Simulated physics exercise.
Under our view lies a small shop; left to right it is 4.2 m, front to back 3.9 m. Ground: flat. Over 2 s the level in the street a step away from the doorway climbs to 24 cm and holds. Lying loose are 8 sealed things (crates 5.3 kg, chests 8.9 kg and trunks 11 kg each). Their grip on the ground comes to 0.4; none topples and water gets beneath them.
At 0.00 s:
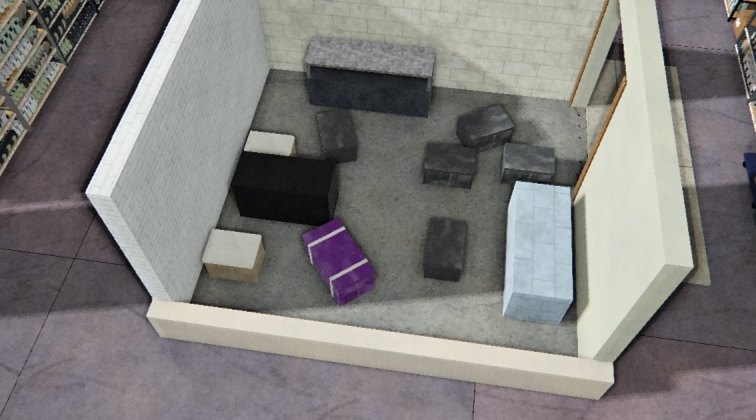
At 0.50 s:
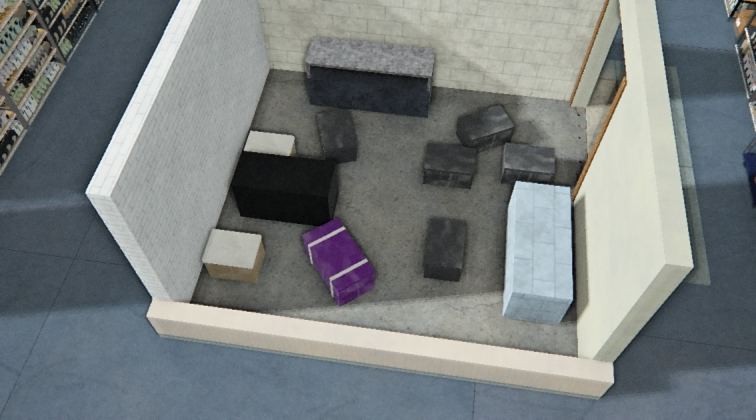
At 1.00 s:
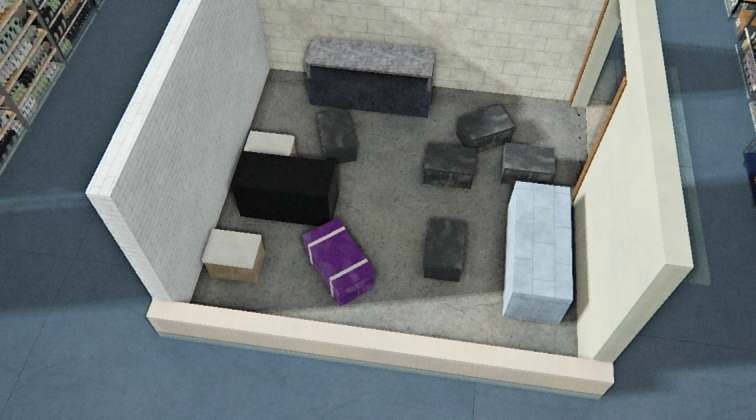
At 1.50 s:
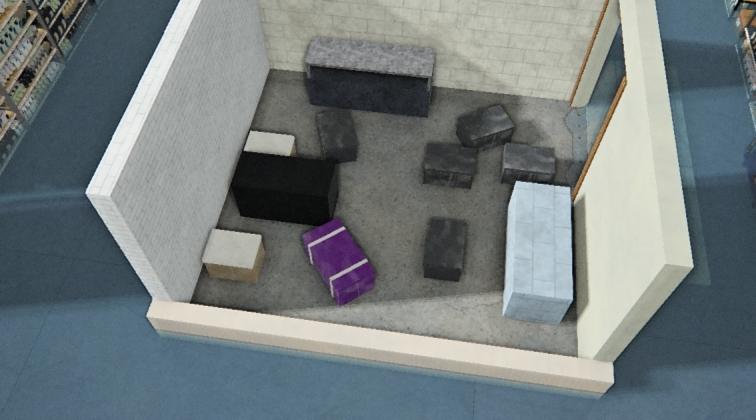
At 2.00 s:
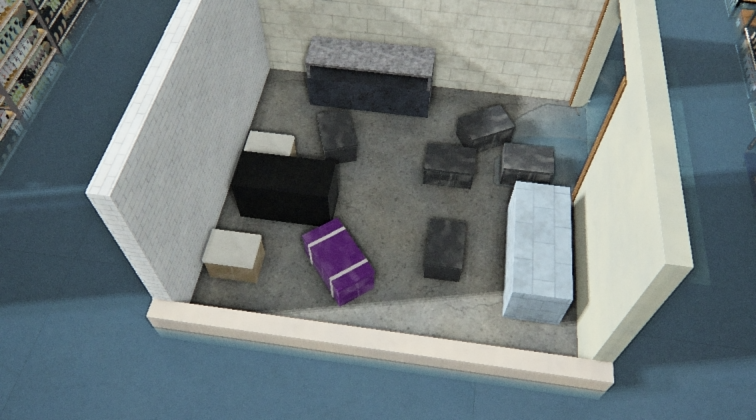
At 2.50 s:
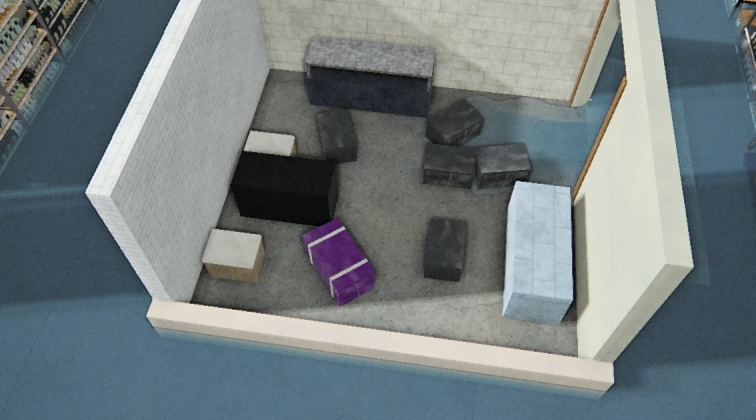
In a small shop, water seeps in from the right and two dark chests shift left.
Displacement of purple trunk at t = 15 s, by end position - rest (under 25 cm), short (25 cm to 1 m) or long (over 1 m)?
Short.
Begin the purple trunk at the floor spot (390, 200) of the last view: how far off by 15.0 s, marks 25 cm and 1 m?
I'd say it goes a long distance.
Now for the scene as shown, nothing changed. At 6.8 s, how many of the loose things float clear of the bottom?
I get 8.
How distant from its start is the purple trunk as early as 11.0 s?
About 40 cm by then.
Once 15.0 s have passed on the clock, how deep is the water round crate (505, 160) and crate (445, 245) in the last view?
Roughly 15 and 11 cm.
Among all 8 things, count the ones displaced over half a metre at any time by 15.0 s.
The count comes to 8.
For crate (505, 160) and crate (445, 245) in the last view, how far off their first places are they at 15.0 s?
First 200 cm, then 100 cm.
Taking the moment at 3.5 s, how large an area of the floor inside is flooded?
Around 6.5 m2 of it.
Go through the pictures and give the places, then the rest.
The first picture shows the purple trunk at (338, 253), on the bottom; 0.0 m2 under water; 0 of 8 have shifted.
The second picture shows the purple trunk at (338, 253) rests on the ground; 0.0 m2 under water; 0 of 8 have shifted.
The third picture shows the purple trunk at (338, 253), on the bottom; 0.0 m2 under water; 0 of 8 have shifted.
The fourth picture shows the purple trunk at (338, 253) rests on the ground; water covers 0.0 m2; 0 of 8 have shifted.
The fifth picture shows the purple trunk at (338, 253), on the bottom; 0.9 m2 under water; 0 of 8 have shifted.
The sixth picture shows the purple trunk at (338, 253) rests on the ground; 2.2 m2 under water; 2 of 8 have shifted.
After 3.5 s the purple trunk is near (338, 253), 0.0 m from its start, aground; 2 afloat.
After 6.8 s the purple trunk is near (271, 289), 0.8 m from its start, afloat; 8 afloat.
After 11.0 s the purple trunk is near (322, 276), 0.4 m from its start, afloat; 8 afloat.
After 15.0 s the purple trunk is near (284, 274), 0.6 m from its start, afloat; 8 afloat.
